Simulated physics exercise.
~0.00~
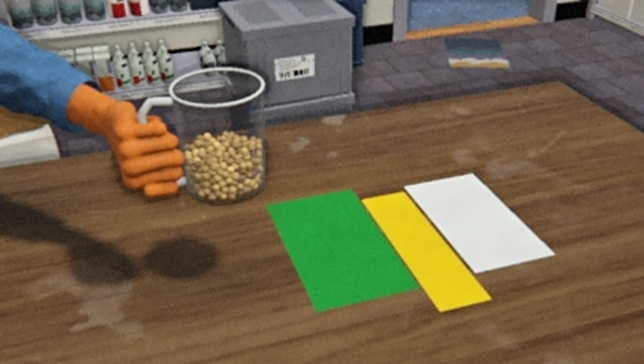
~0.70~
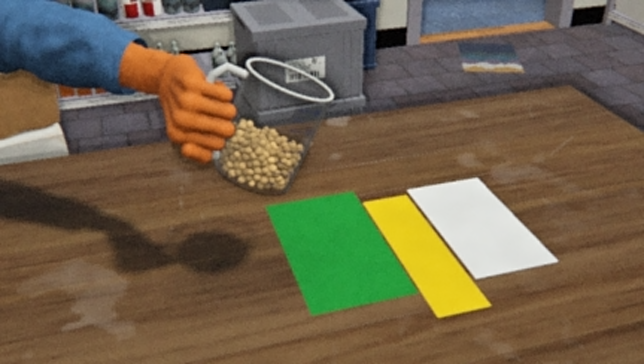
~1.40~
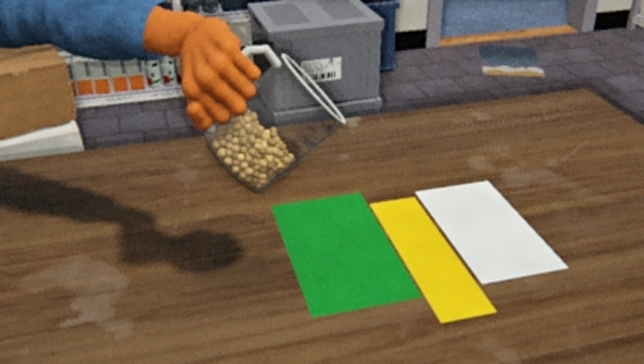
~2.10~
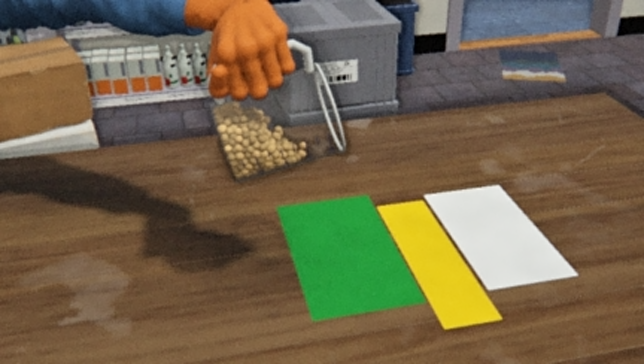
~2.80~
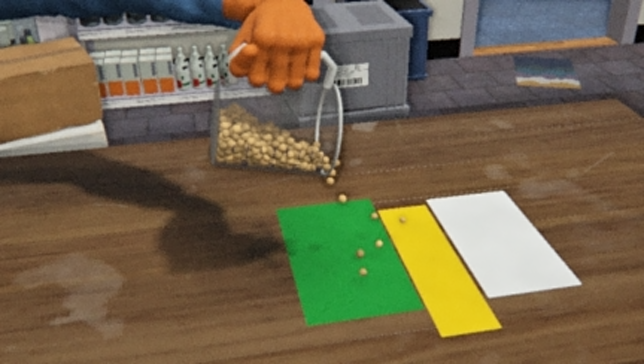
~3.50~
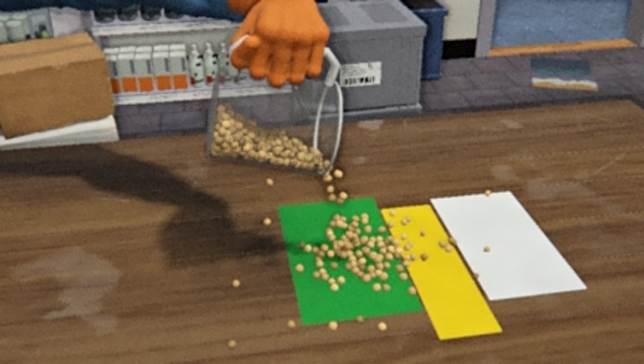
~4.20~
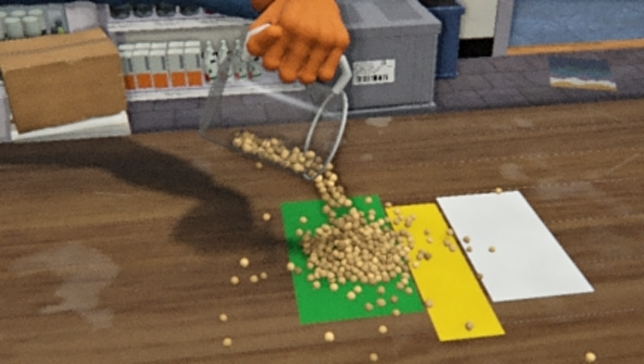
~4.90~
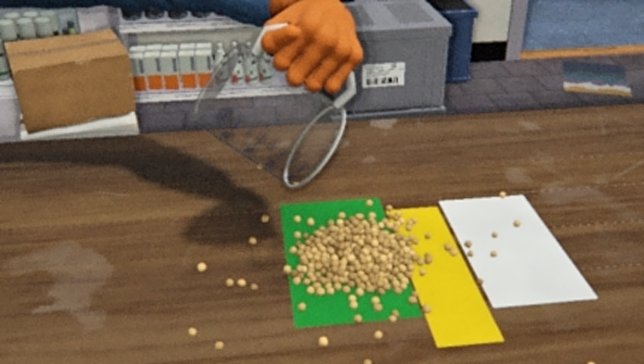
An orange-gloved hand in a blue sleeve holds a clear jug of dried chickpeas over a brown wooden table, seen from above at an angle in a room with stocked shelves and a grey bin behind. Green, yellow and white mats lie side by side to the right. The hand moves the jug right and tips it onto its side. Chickpeas trickle, then pour onto the green mat, heaping up while some bounce and roll away. Finally the jug is tilted mouth down and empty, with most chickpeas piled on green, some on yellow, and a few strays on the white mat and bare wood.
